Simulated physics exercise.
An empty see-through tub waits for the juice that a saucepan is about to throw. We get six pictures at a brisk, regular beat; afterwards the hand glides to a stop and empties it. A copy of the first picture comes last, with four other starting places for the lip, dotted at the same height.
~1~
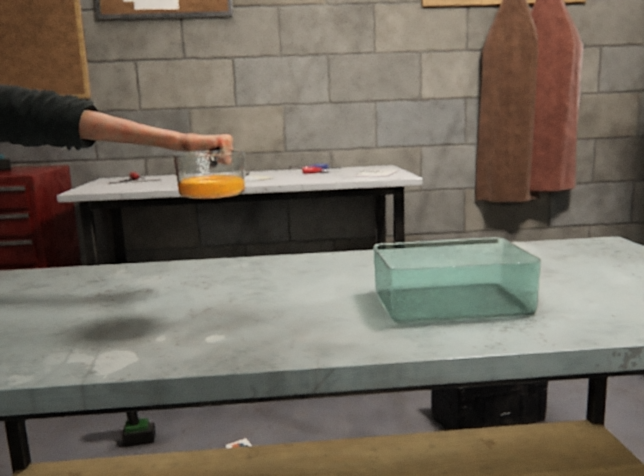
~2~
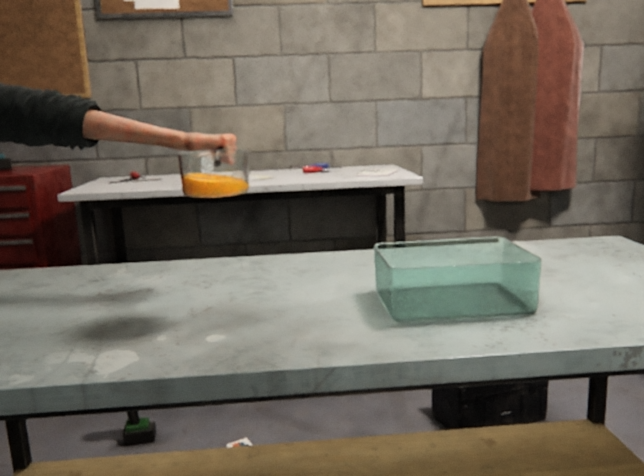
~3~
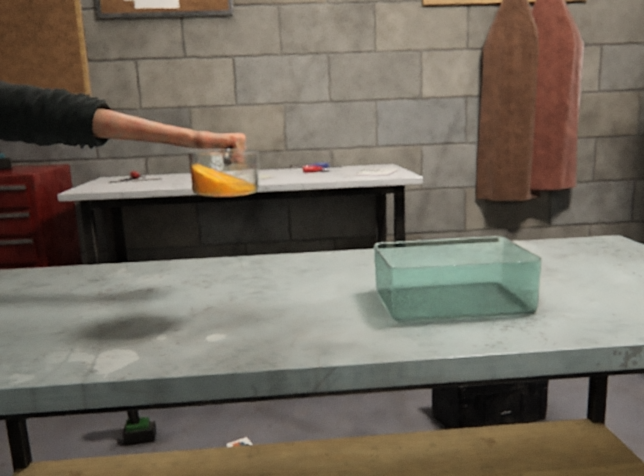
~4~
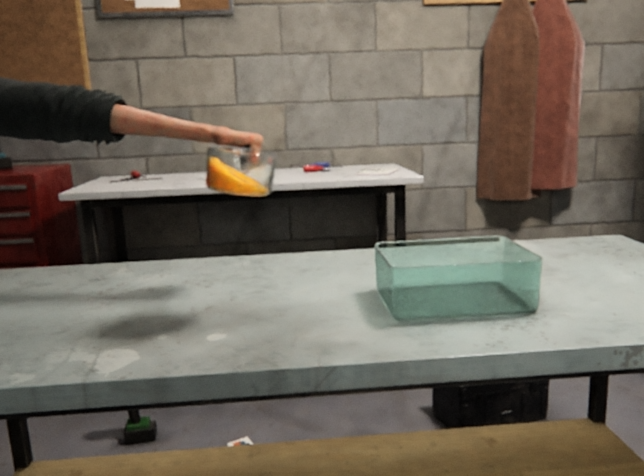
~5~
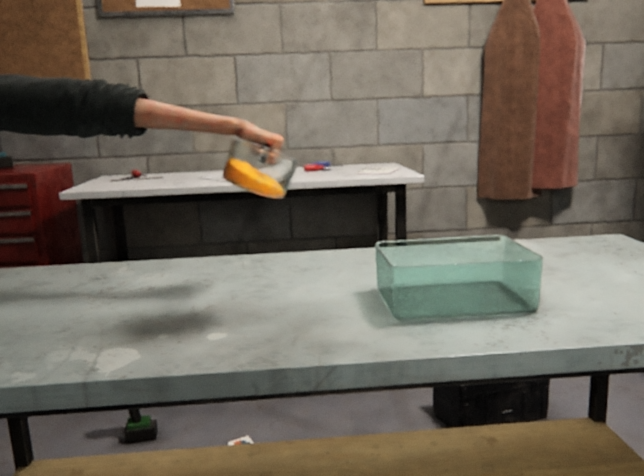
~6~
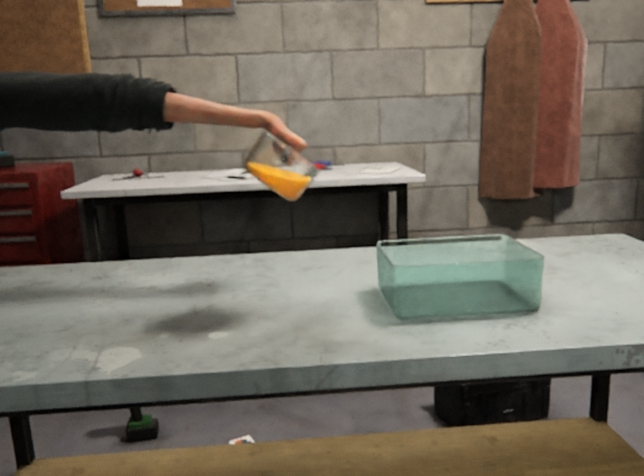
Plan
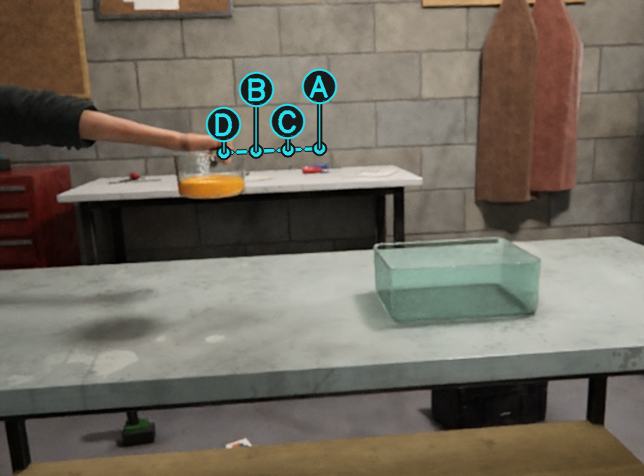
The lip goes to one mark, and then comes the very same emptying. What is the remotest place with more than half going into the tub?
The limit is D.
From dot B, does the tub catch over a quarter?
Yes, it does.
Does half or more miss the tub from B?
No, not at all.
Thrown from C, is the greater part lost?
No, that is safe.
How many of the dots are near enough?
All four.
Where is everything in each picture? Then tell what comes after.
Upright, lip at (242, 151); tub from (391, 322) to (536, 312); nothing has left yet, in the first picture.
Upright, lip at (246, 151); nothing has left yet, in the second picture.
Tipped about 2°, lip at (257, 151); nothing has left yet, in the third picture.
Tipped about 10°, lip at (275, 154); nothing has left yet, in the fourth picture.
Tipped about 22°, lip at (297, 161); nothing has left yet, in the fifth picture.
Tipped about 39°, lip at (319, 170); nothing has left yet, in the sixth picture.
On the marked copy, A at (319, 148); B at (256, 151); C at (287, 149); D at (223, 152).
Choosing A, about 88 % lands in the tub, 7 % falls short and 5 % goes beside or beyond.
Choosing B, about 74 % lands in the tub, 11 % falls short and 15 % goes beside or beyond.
Choosing C, about 88 % lands in the tub, 6 % falls short and 6 % goes beside or beyond.
Choosing D, about 65 % lands in the tub, 25 % falls short and 10 % goes beside or beyond.
